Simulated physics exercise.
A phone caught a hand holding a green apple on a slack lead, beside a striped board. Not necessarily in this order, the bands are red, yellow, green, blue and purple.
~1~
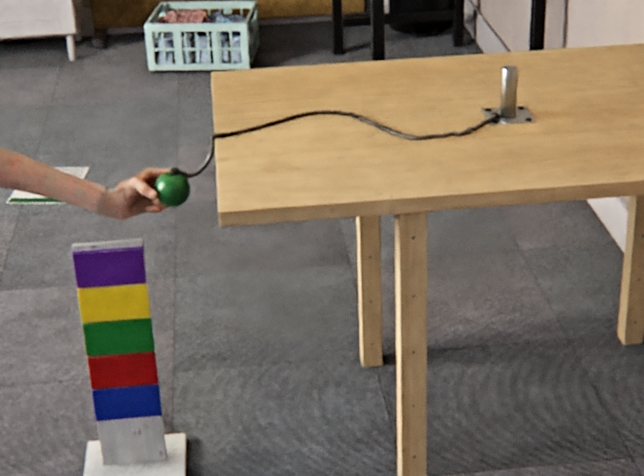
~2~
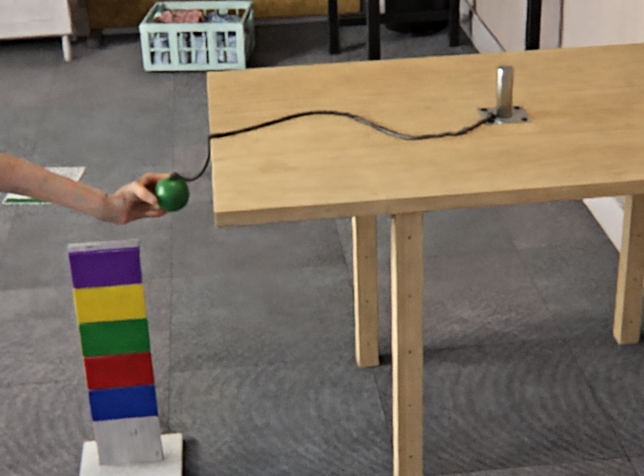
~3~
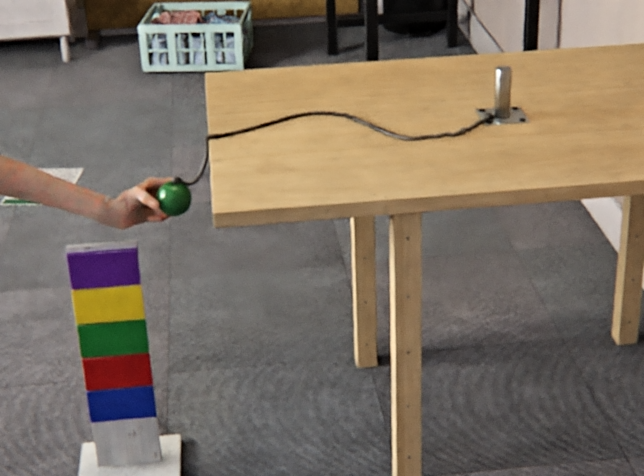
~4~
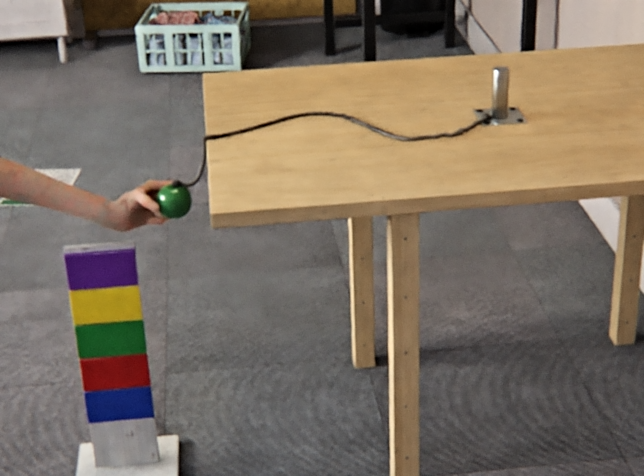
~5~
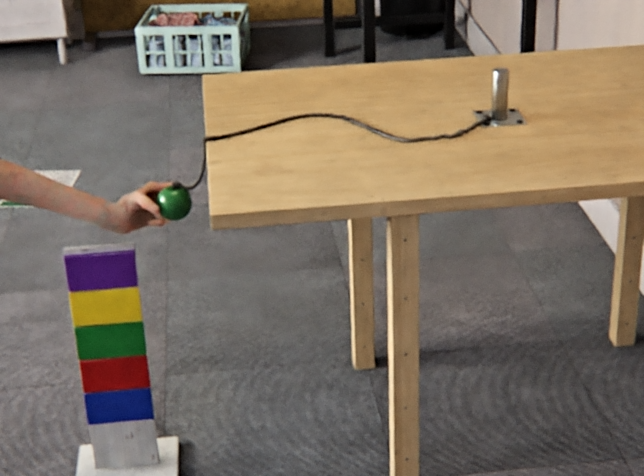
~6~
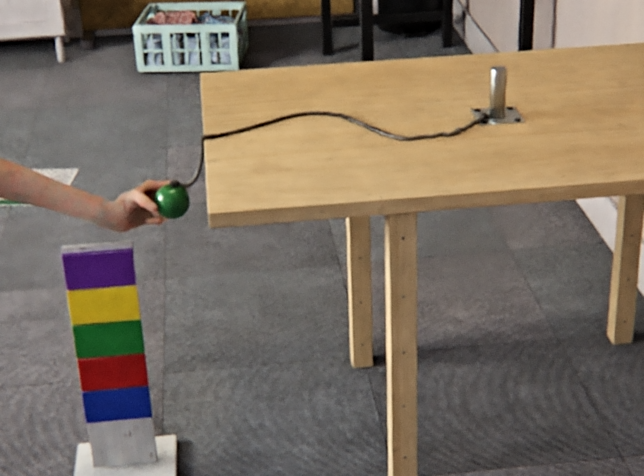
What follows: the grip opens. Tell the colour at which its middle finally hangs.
It hangs at yellow.
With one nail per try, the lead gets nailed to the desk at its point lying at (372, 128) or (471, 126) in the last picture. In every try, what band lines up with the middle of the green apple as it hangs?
Try one: Purple. Try two: Yellow.
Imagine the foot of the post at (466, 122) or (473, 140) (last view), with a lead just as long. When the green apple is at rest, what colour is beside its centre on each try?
Green; green.
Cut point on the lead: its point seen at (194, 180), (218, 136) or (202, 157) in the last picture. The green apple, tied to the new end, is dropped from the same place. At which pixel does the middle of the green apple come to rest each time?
Approximate pixels, cut by cut: (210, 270); (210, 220); (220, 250).
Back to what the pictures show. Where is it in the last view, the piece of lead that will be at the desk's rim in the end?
Near pixel (273, 122).
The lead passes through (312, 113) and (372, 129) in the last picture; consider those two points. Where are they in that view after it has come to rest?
End points: Roughly (247, 137); roughly (331, 129).
A little later, apple near (233, 286); level with yellow.
Next, apple near (203, 295); level with yellow.
When it is over, apple near (213, 294); level with yellow. Its middle rests at the yellow band.
